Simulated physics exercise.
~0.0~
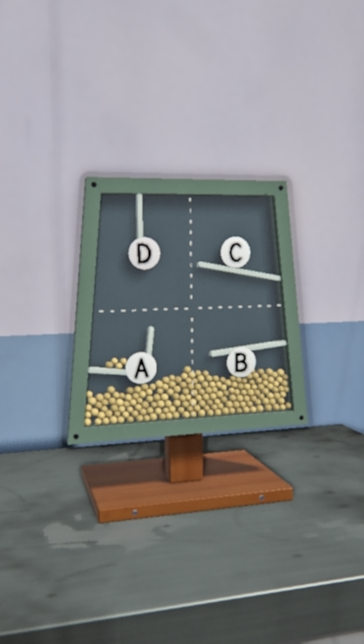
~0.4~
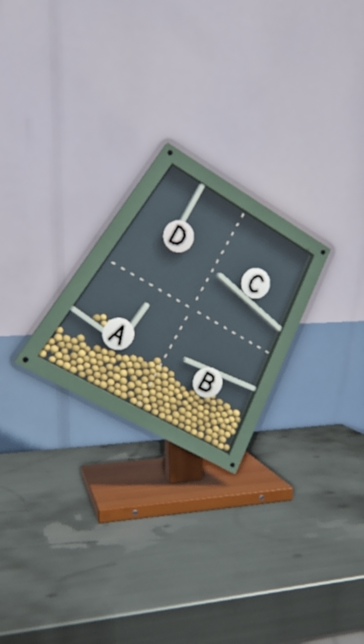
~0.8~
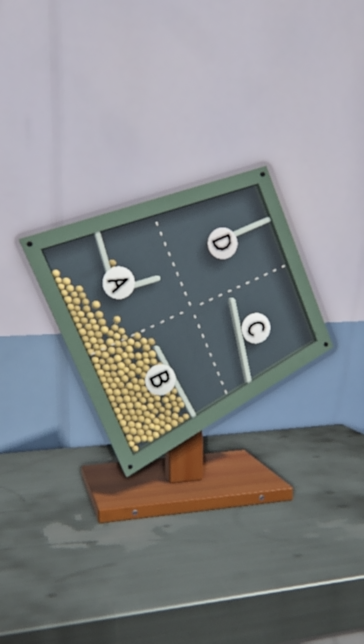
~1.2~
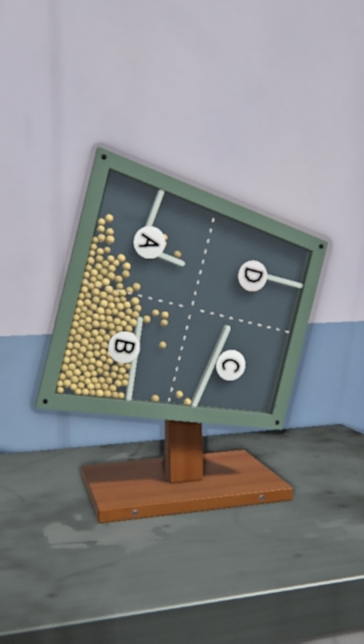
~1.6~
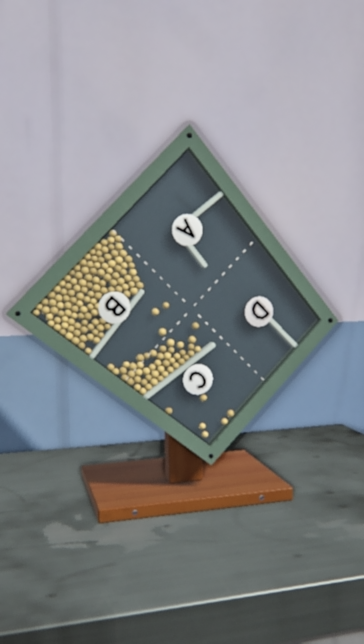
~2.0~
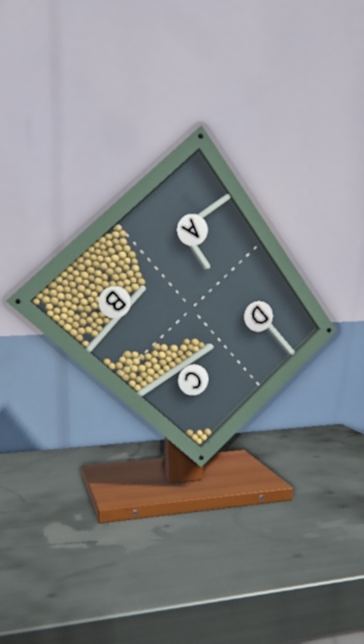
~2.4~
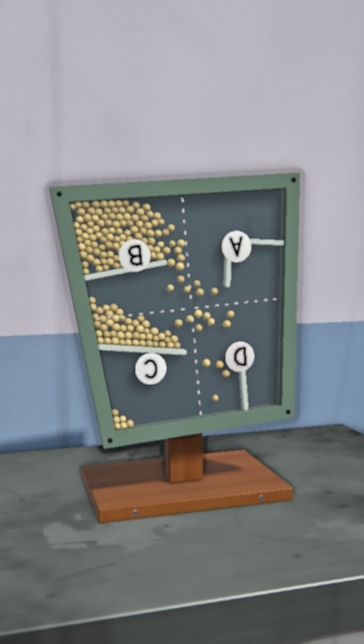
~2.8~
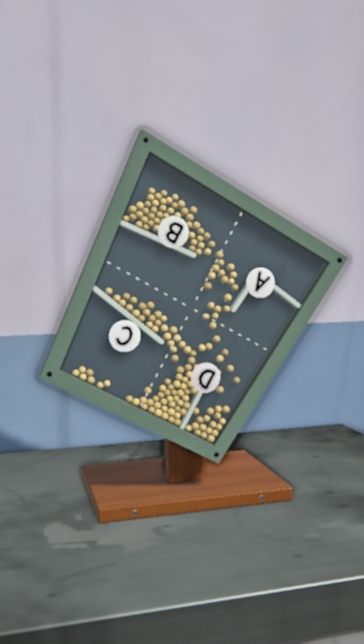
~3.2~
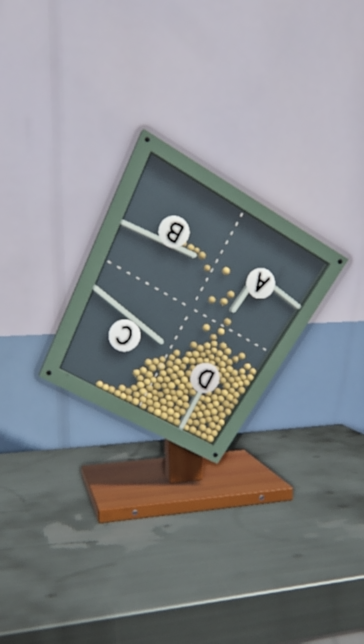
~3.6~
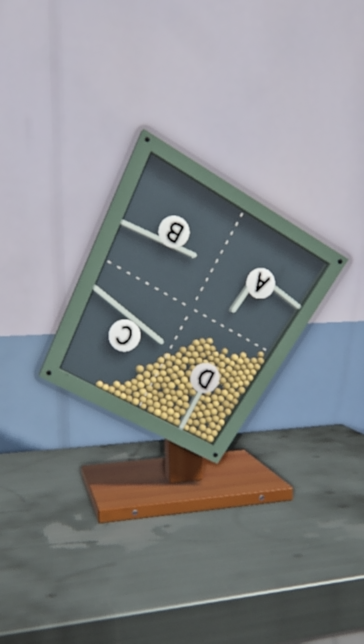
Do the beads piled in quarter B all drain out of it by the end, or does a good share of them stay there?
They all drain out of quarter B. Nearly all the beads come to rest in quarter D, with only a small share in C and none left in A or B.
